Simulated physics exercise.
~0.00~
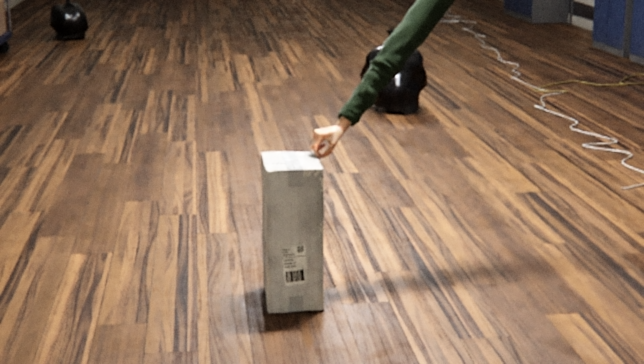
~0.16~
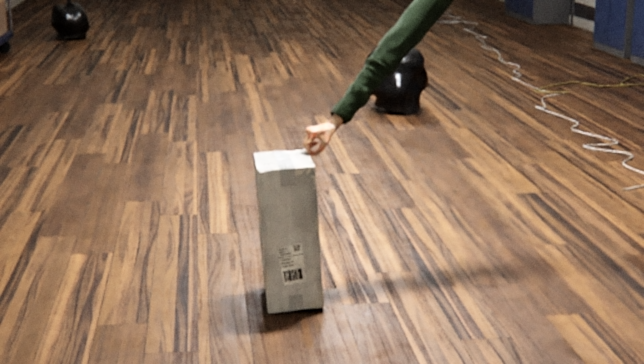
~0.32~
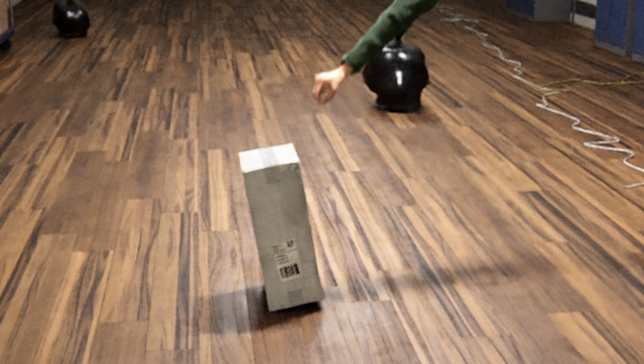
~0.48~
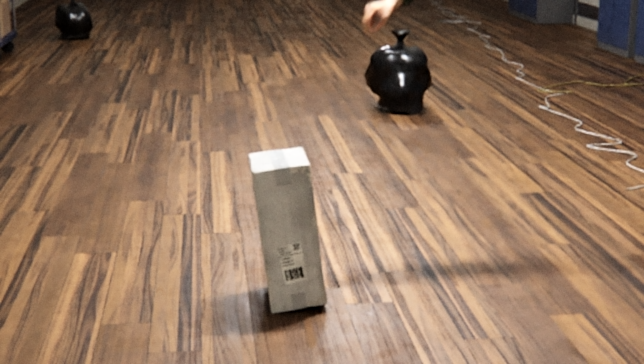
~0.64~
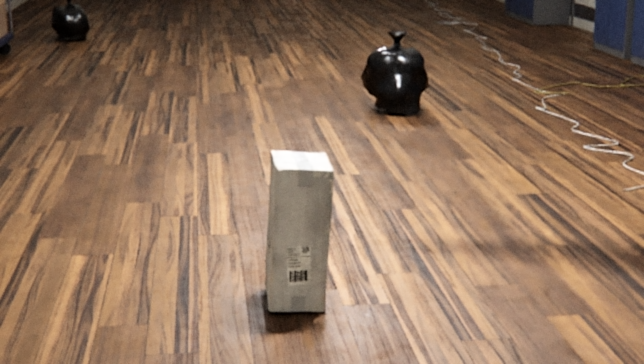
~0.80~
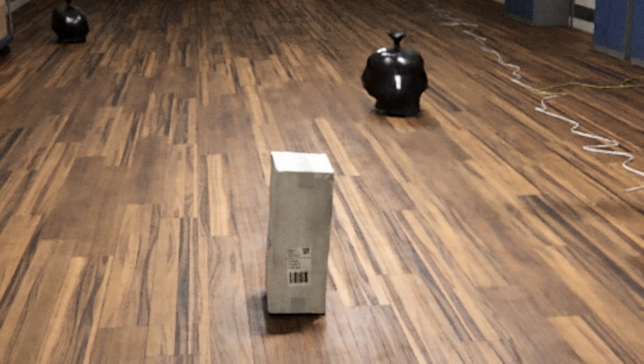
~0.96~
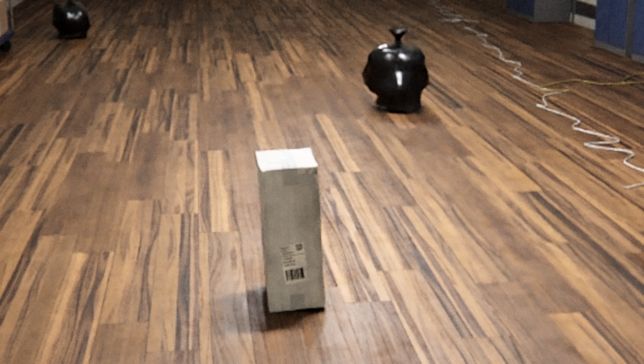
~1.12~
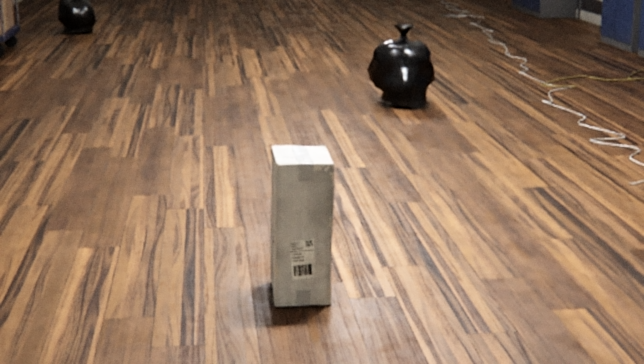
A white parcel tips left under a hand, is released, and rocks back to stand upright.
